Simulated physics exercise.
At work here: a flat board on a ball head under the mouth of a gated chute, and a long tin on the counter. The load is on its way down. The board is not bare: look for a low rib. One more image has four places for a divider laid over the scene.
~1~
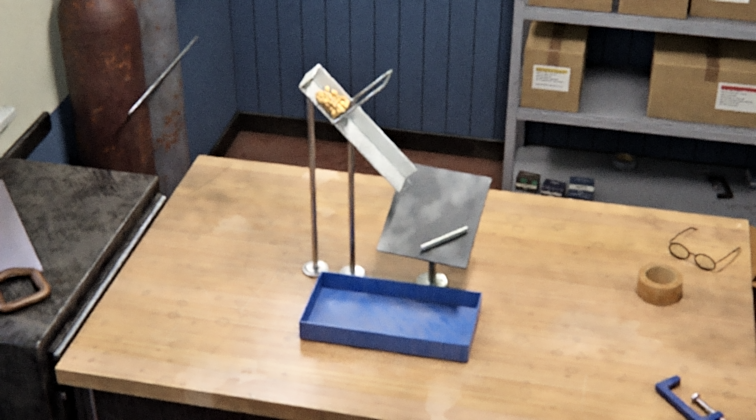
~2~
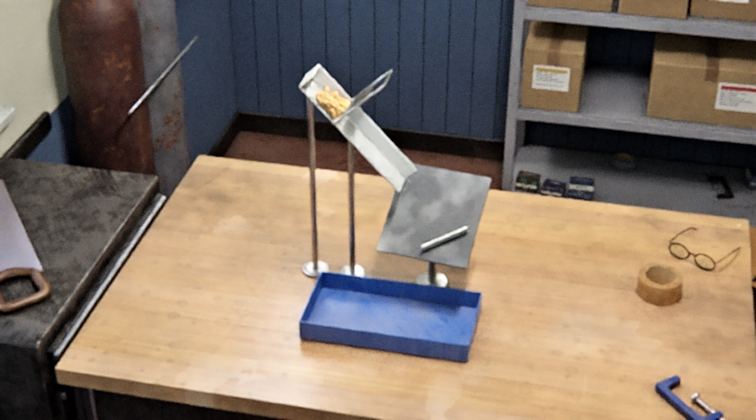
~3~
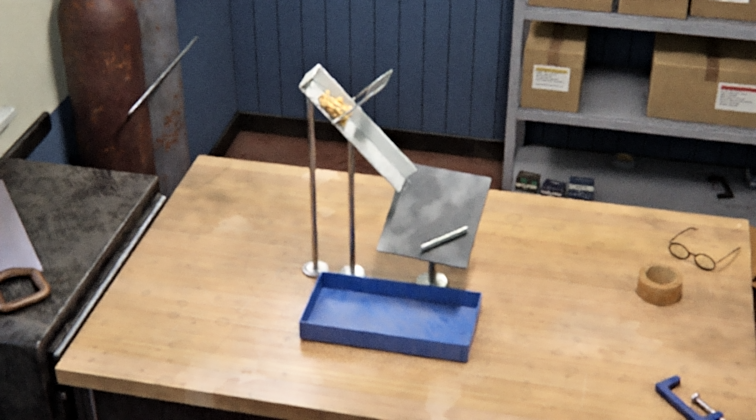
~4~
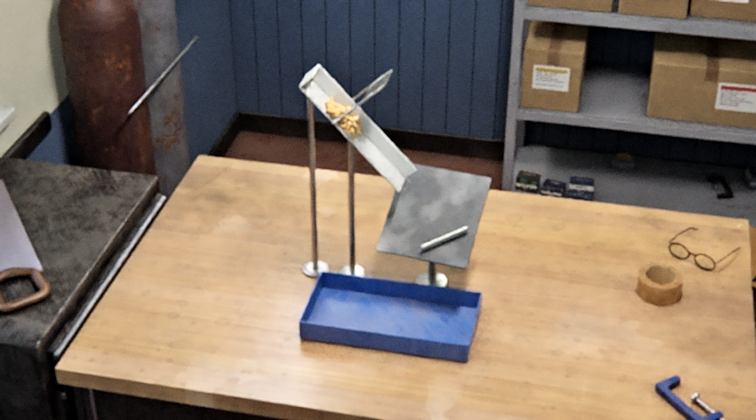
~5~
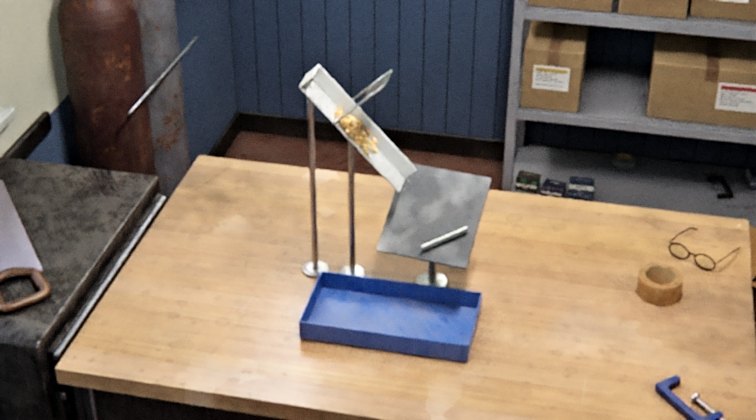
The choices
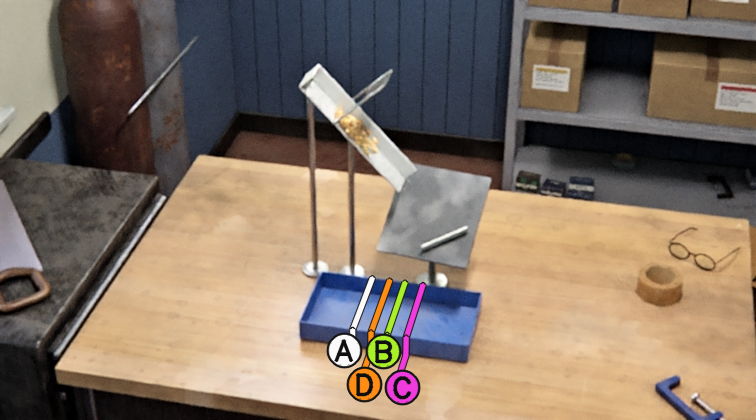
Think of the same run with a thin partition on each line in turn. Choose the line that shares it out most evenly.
B works best here.
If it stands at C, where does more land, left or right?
The left side.
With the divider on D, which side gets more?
The right side.
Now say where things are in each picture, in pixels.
The first picture shows load behind the gate at (334, 104), dried chickpeas; lip of the chute at (402, 186), sloping fairly steeply.
The second picture shows middle of the board at (434, 214), tilted fairly steeply; middle of its low edge at (421, 259); of its high edge at (447, 170).
The third picture shows front corners of the tin at (299, 321) and (468, 345), empty; front of the load at (344, 124).
The fourth picture shows middle of the load at (346, 118); its front at (359, 128), about a quarter of the way to the lip; rib from (467, 227) to (421, 246).
The fifth picture shows middle of the load at (354, 128); its front at (375, 150), about half of the way to the lip.
On the marked copy, line A crosses the front rim at (352, 329); line B crosses the front rim at (387, 334); line C crosses the front rim at (406, 336); line D crosses the front rim at (371, 331).
If A is chosen, of what is caught, a stray few on the left of the divider, nearly all on the right.
If B is chosen, of what is caught, about half on the left of the divider, about half on the right.
If C is chosen, of what is caught, most on the left of the divider, a small part on the right.
If D is chosen, of what is caught, a small part on the left of the divider, nearly all on the right.
